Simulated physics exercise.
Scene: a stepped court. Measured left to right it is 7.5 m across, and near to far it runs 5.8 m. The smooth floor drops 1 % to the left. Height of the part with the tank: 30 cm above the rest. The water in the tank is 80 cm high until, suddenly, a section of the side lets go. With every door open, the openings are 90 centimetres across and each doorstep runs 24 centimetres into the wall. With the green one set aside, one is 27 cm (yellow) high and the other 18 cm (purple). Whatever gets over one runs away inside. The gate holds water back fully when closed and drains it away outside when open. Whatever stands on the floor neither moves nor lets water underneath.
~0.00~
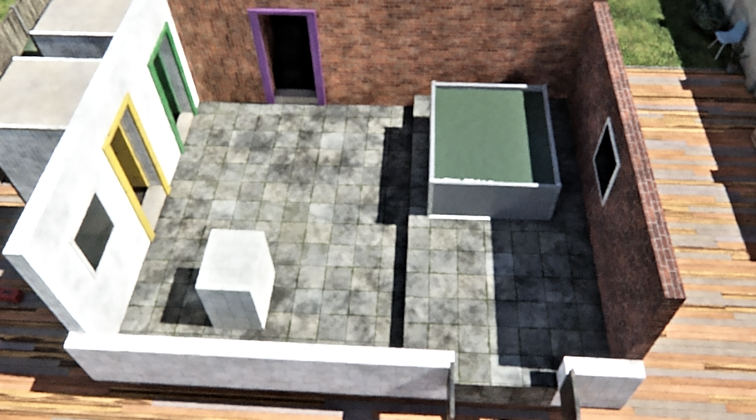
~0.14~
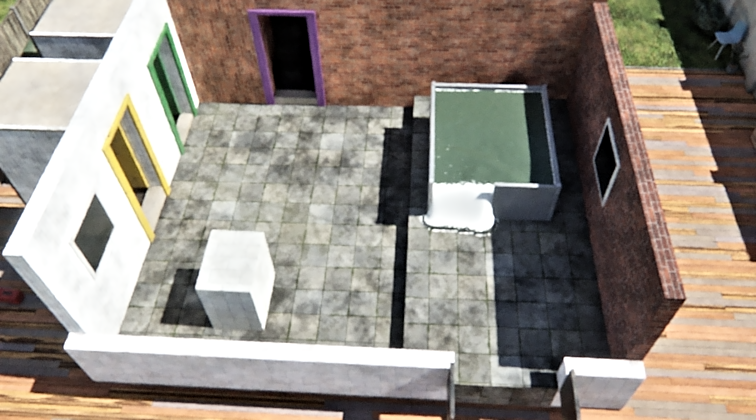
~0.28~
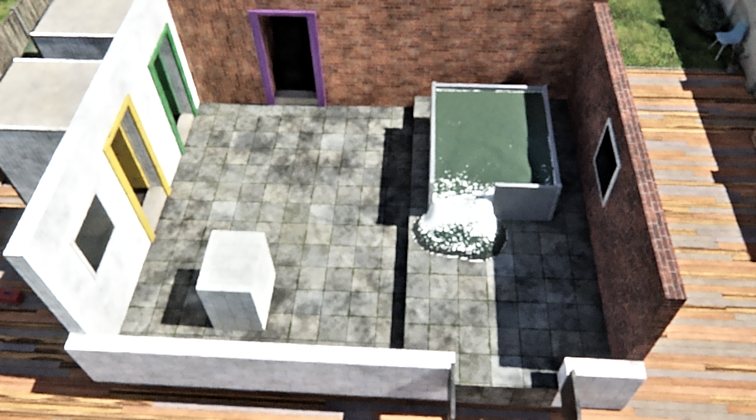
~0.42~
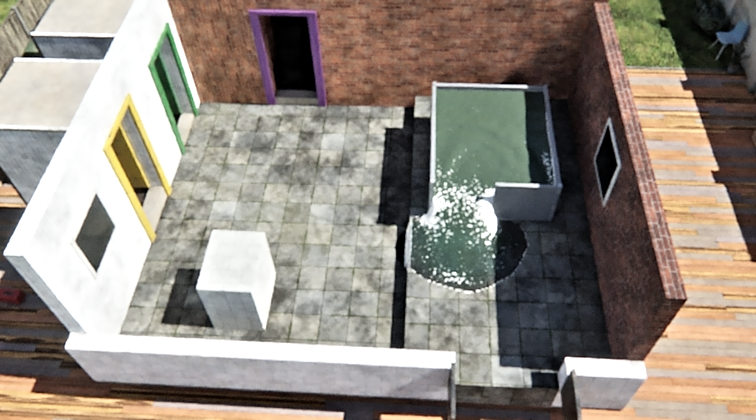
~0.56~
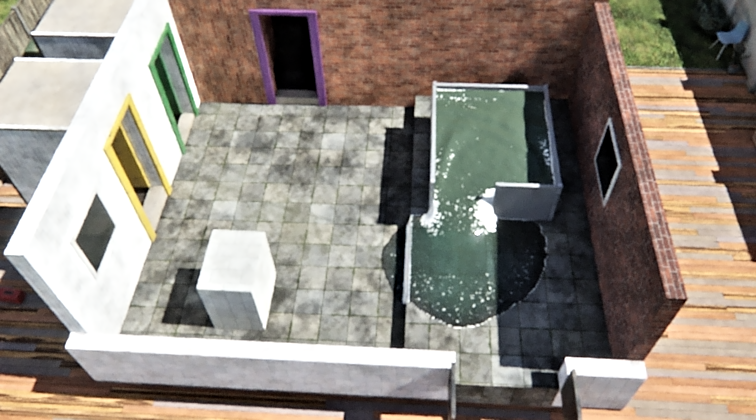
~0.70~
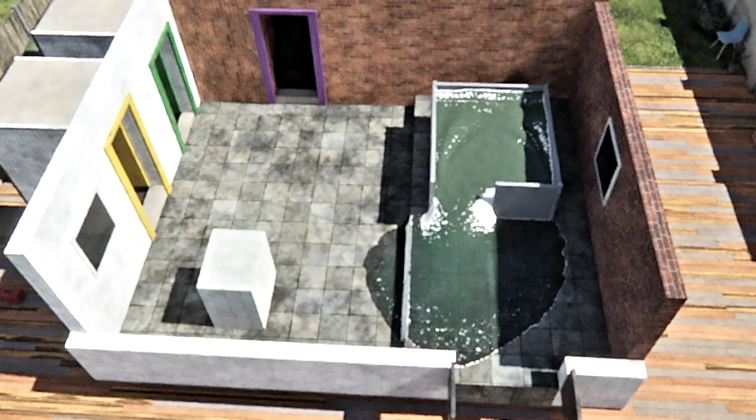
Green water pours from the front of the tank and spreads across the paved floor.
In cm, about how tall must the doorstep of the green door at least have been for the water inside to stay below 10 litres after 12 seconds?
It would have had to be close to 10.5 cm tall.
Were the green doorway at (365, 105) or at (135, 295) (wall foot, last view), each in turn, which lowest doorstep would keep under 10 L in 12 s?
About 7.5 cm, then about 19 cm.
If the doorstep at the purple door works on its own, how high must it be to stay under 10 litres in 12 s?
At purple, about 9.5 cm.
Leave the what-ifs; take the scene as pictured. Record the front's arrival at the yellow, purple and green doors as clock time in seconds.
At yellow it's 3.2 s, at purple 5.5 s, and at green 4.5 s.
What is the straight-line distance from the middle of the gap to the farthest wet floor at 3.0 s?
6.0 m.
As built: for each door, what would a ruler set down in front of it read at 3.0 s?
Yellow 0, purple 0, green 0 cm.
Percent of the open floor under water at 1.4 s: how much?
Wet share: Around 30 %.
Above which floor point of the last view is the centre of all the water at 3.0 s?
Centre estimate: (426, 225) px, approximately.
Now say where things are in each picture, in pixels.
Still water, 80 cm deep, in the tank at (491, 134); the green door at (175, 94) is dry, in the first frame.
Water pours out at (461, 206) and has run 0.3 m, to (474, 231); about 10 cm deep outside, 80 cm at the back, in the second frame.
Water pours out at (461, 206) and has run 0.8 m, to (464, 255); about 12 cm deep outside, 80 cm at the back, in the third frame.
Water pours out at (462, 207) and has run 1.4 m, to (454, 286); about 9 cm deep outside, 80 cm at the back, in the fourth frame.
The gap is at (462, 207), the front 2.1 m out at (458, 323); the back of the tank holds 78 cm, in the fifth frame.
Water pours out at (462, 206) and has run 2.7 m, to a hidden place; about 5 cm deep outside, 71 cm at the back; 4.8 m in a straight line remain to the green door at (176, 94), in the sixth frame.
After 1.4 s water covers 30 % of the floor, deepest (47 cm) near (453, 218); it has not reached the green door.
After 3.0 s water covers 35 % of the floor, deepest (44 cm) near (111, 358); it has not reached the green door.
After 12.0 s water covers 95 % of the floor, deepest (12 cm) near (111, 358); 10 cm at the green door, 15 litres in over its 10 cm doorstep.
At the green door as built, the water arrived by 4.3 s and peaked near 13 cm at 9.8 s.
Run again over the same 12 s with other heights there, 31 litres in over 8.5 cm, 5 litres over 11.5 cm. The limit of 10 litres is kept from about 10.5 cm up.
